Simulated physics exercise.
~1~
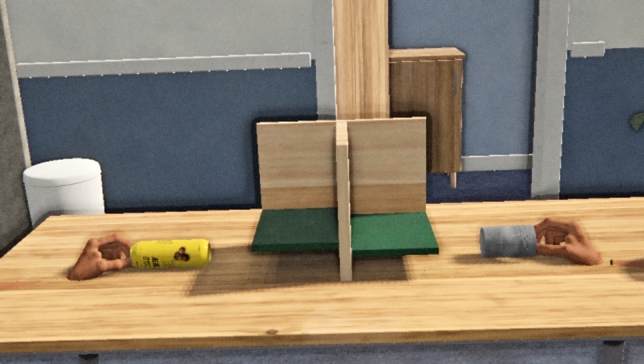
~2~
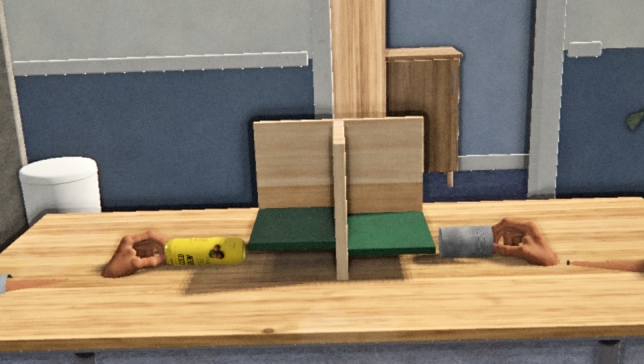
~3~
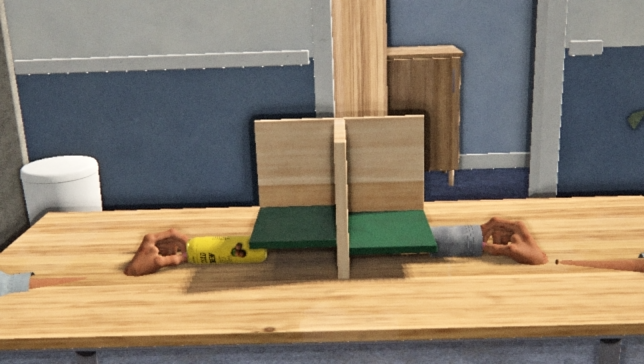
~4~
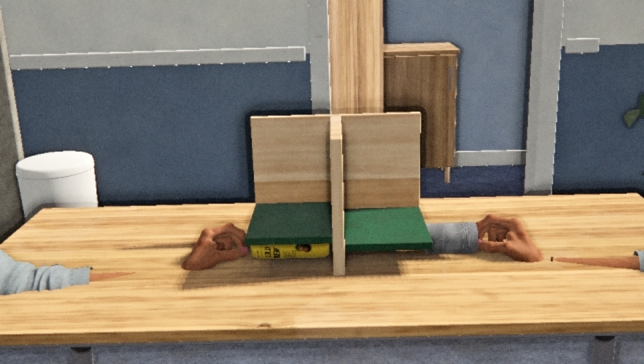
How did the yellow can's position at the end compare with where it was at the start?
At the start the yellow can lay out in the open on the table to the left of the green shelf. By the end it had been pushed to the right and was underneath the shelf's left side.
